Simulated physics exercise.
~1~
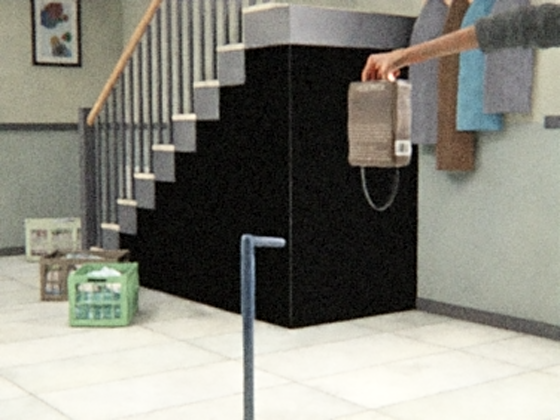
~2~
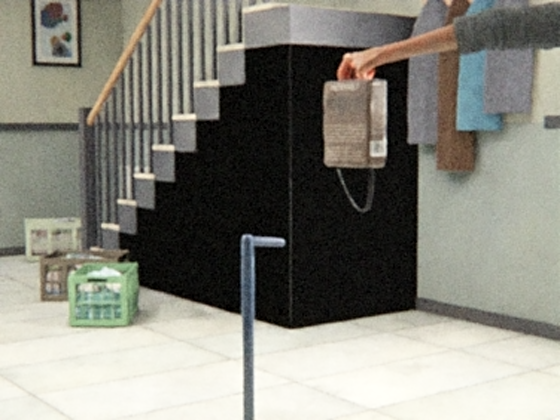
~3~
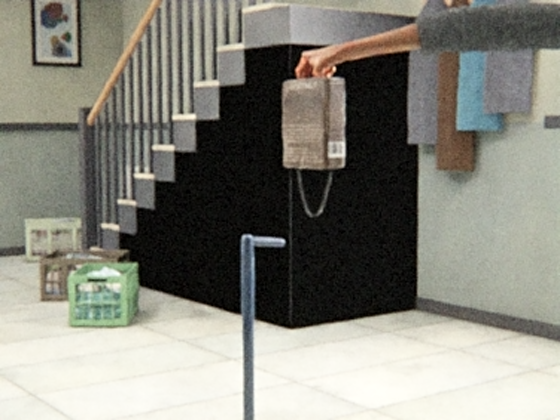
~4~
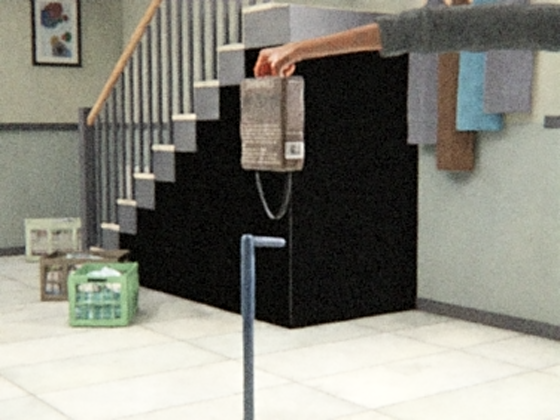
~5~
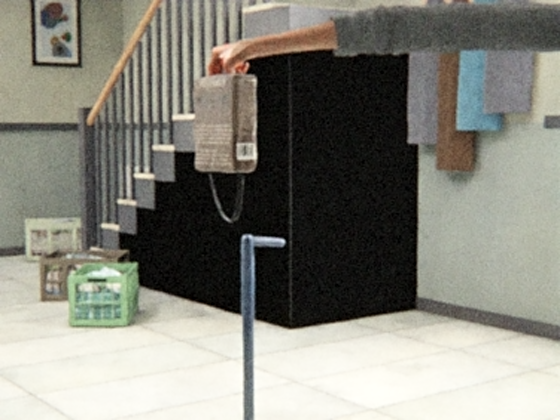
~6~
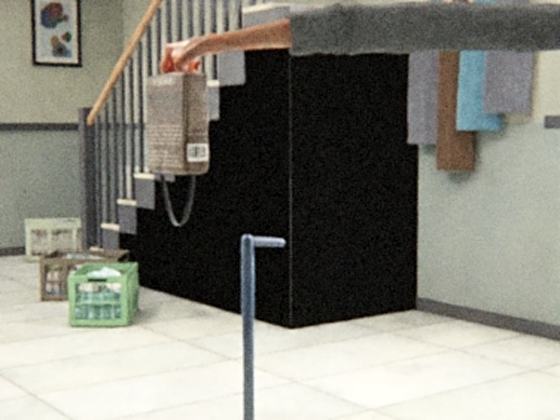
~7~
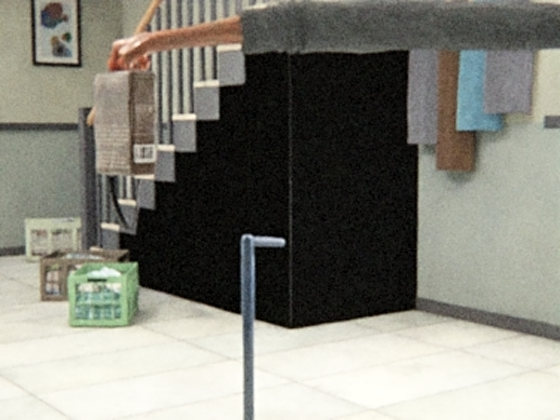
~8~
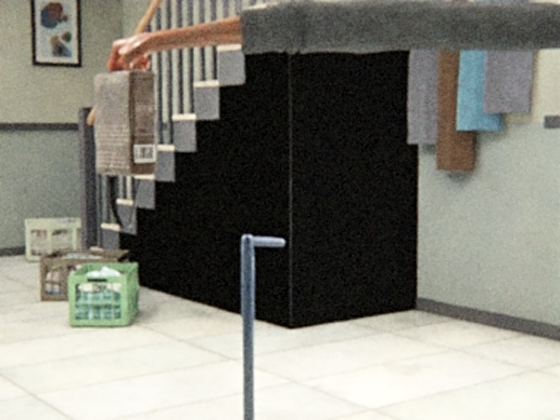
Brown bag with a dangling loop moving left in a person's hand, passing clear over a hooked post and stopping beside the stairs.
